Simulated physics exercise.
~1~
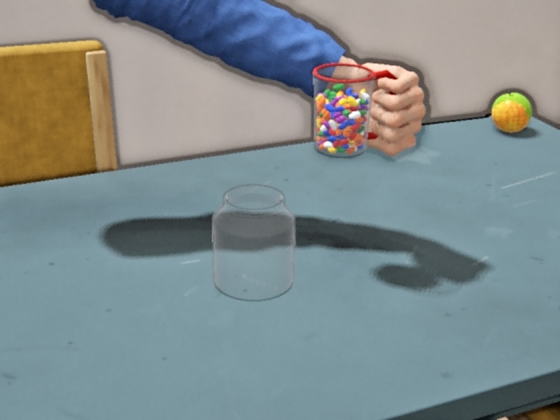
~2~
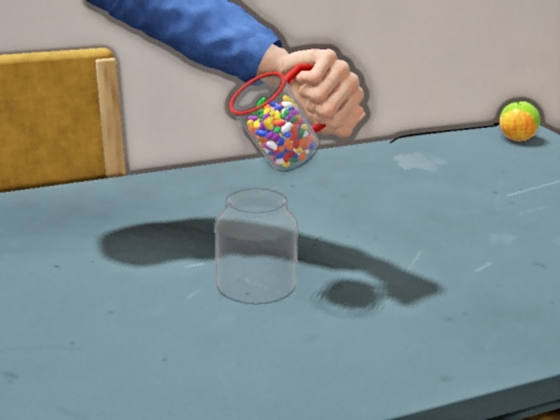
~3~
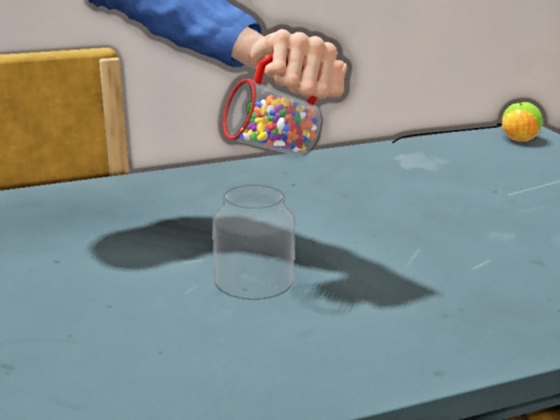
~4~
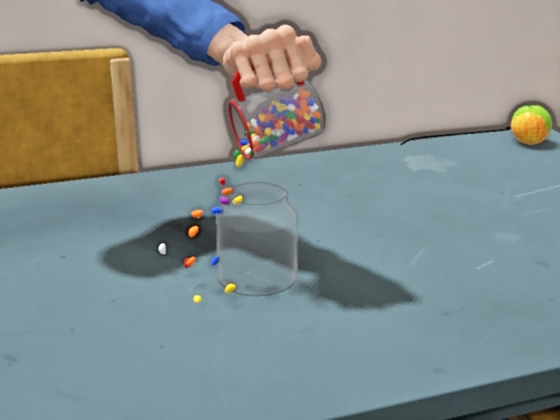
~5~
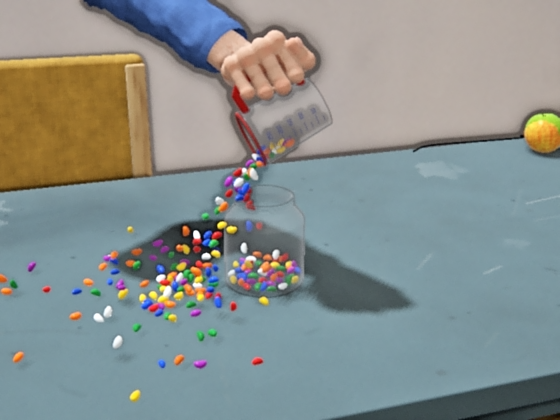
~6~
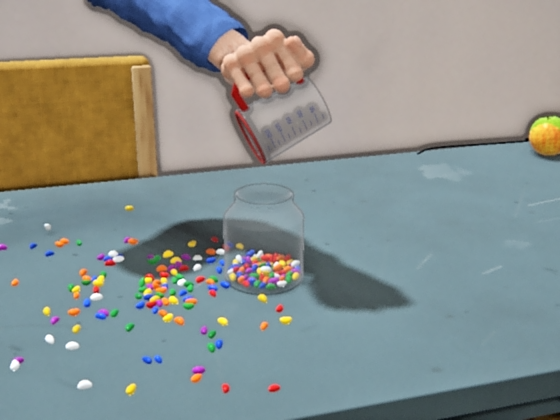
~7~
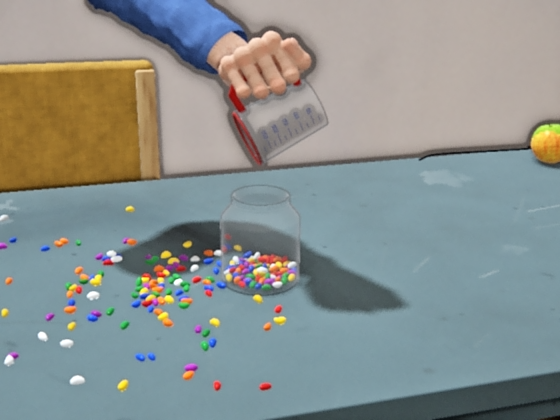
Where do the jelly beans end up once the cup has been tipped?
Most of them lie scattered on the table outside the jar, while a smaller part rests in the bottom of the jar. Hardly any are left in the cup.
